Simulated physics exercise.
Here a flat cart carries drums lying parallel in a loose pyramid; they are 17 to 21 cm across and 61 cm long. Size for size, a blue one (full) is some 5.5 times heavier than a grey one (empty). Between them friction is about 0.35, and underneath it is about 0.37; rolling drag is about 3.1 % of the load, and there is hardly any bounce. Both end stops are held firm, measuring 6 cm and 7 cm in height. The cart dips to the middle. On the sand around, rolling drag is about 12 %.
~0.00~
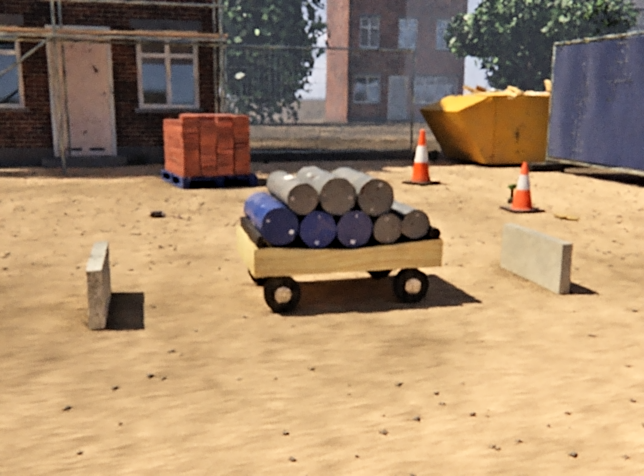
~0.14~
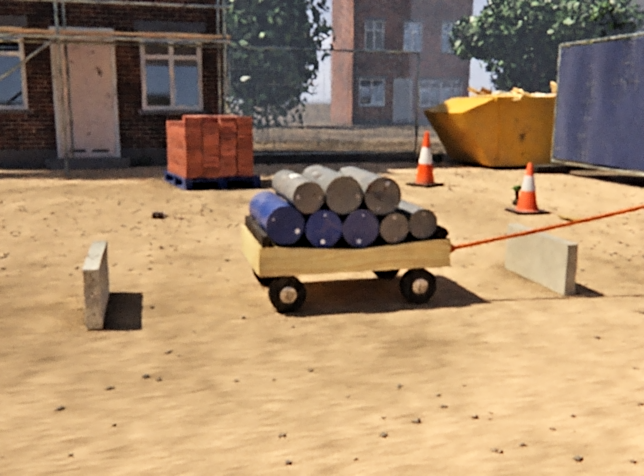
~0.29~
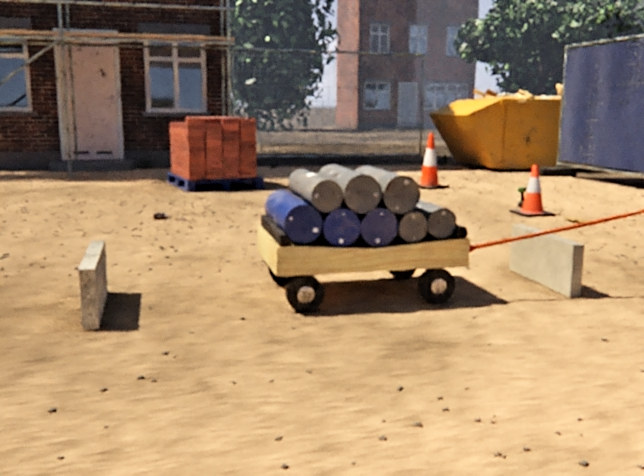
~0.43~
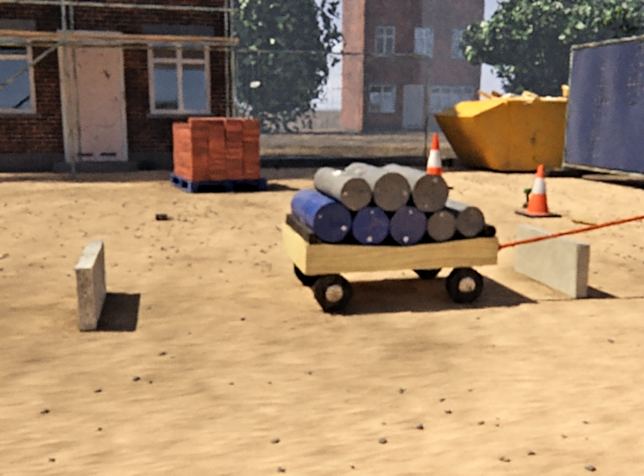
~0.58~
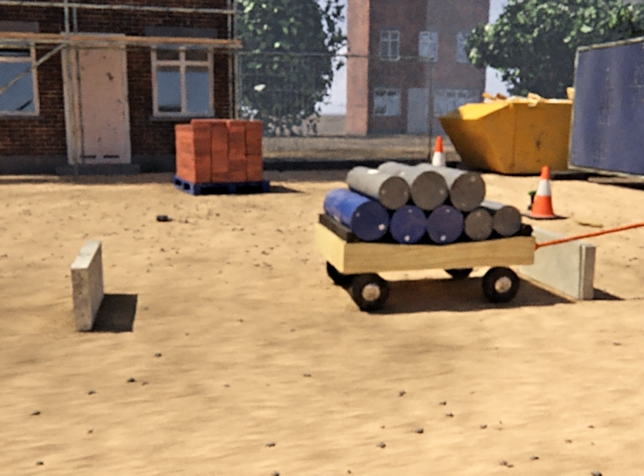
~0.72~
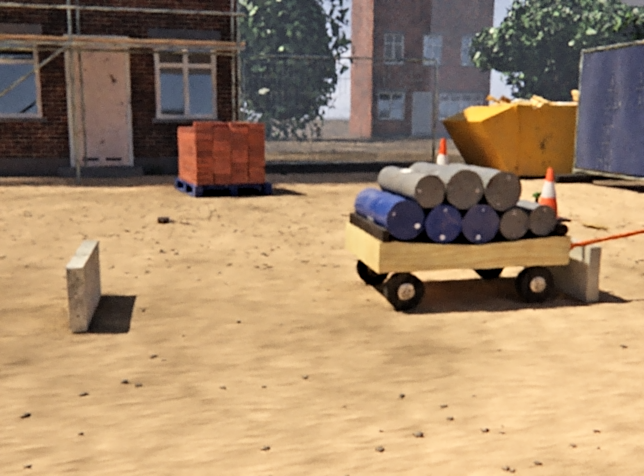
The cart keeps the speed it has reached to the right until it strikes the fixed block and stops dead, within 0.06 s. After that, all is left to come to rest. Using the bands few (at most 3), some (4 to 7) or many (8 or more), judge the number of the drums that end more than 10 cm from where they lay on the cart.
Many.
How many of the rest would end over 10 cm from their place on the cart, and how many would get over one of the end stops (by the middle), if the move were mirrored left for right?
That gives 0 for the first count and 0 for the second.
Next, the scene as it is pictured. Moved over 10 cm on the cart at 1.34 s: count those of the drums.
8 at that time.
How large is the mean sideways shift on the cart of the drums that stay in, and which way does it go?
Some 15 cm rightwards.
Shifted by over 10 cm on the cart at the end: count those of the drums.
Count: 8.
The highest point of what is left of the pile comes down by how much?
Drop in height: About 0 cm.
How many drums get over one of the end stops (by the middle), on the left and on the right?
Per side: 0 left, 1 right.
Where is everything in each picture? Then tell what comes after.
In the first frame, 8 drums (3 blue), 3 on the base, highest (338, 197); left batten (6 cm) (260, 237); right round bar (7 cm) (436, 228); blocks (94, 269) and (566, 243).
The second frame shows cart 2.9 cm to the right; stops (265, 236) and (443, 227); pile unchanged; bottom ones (324, 229) (361, 229) (395, 228).
The third frame shows cart 12 cm to the right; stops (283, 235) and (462, 227); pile unchanged.
The fourth frame shows cart 27 cm to the right; stops (312, 233) and (491, 225); pile unchanged.
The fifth frame shows cart 46 cm to the right; stops (350, 231) and (528, 224); pile unchanged.
The sixth frame shows cart 65 cm to the right; stops (386, 230) and (564, 224); pile unchanged.
After 0.80 s, cart 74 cm along; 0 now displaced over 10 cm; the one last seen at (543, 220) in place (moves measured on the cart).
After 1.07 s, cart 75 cm along; 5 now displaced over 10 cm; 1 over the right round bar; the one last seen at (543, 220) 22 cm right and 1.9 cm up.
After 1.34 s, cart 75 cm along; 8 now displaced over 10 cm; 1 over the right round bar; the one last seen at (543, 220) 51 cm right and 37 cm down.
In the end, by 2.1 s, 8 moved over 10 cm; 1 over the right round bar; the one last seen at (543, 220) rolled far off to the right; top of the pile 40 cm high, from 39 cm.
